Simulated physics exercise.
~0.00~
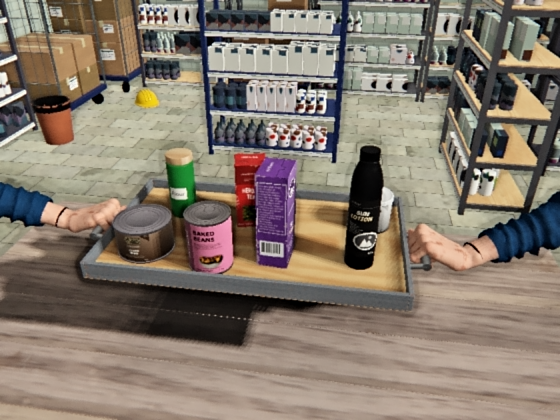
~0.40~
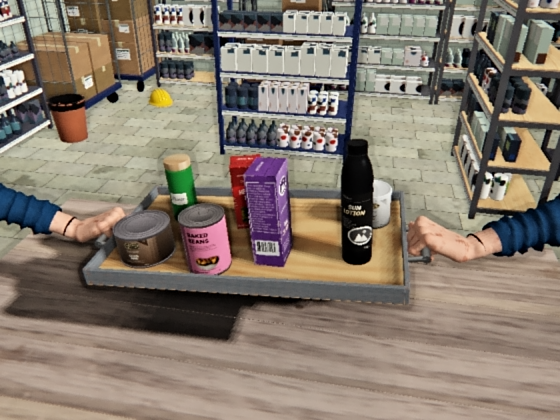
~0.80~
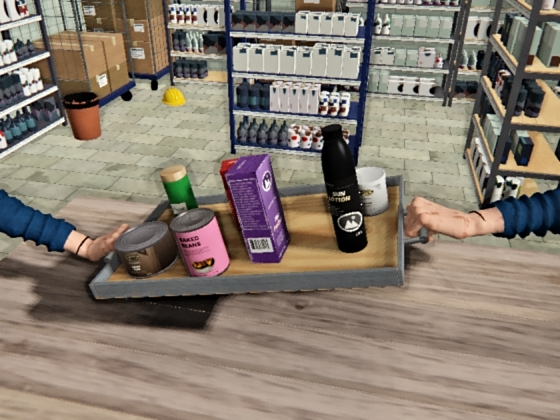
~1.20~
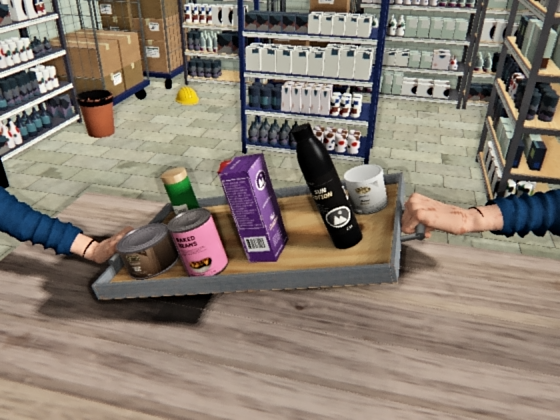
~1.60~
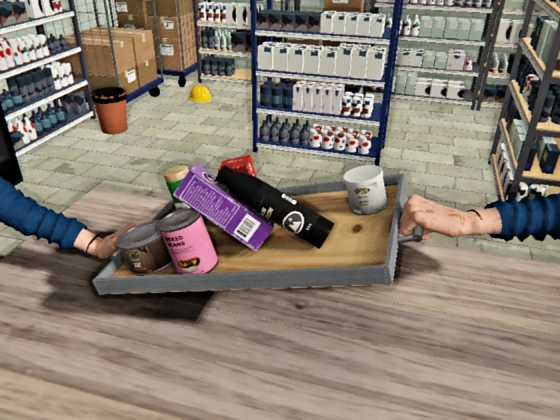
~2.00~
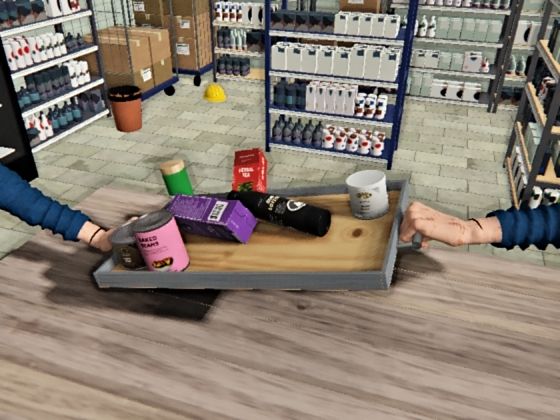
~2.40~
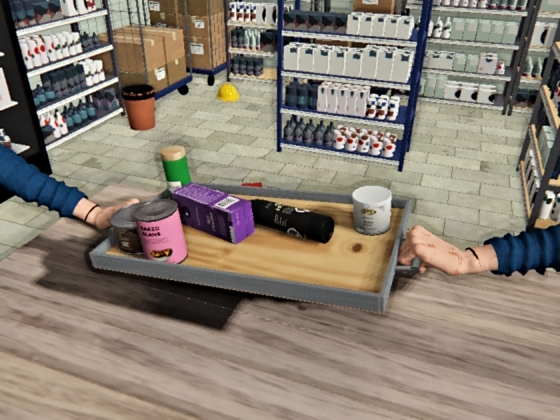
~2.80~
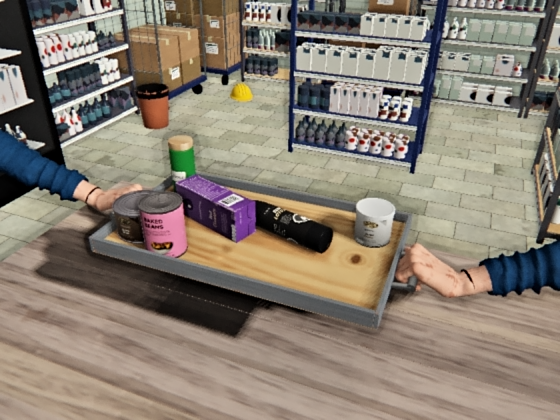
A hand-held tray tips left and levels, leaving the black bottle and purple carton toppled.
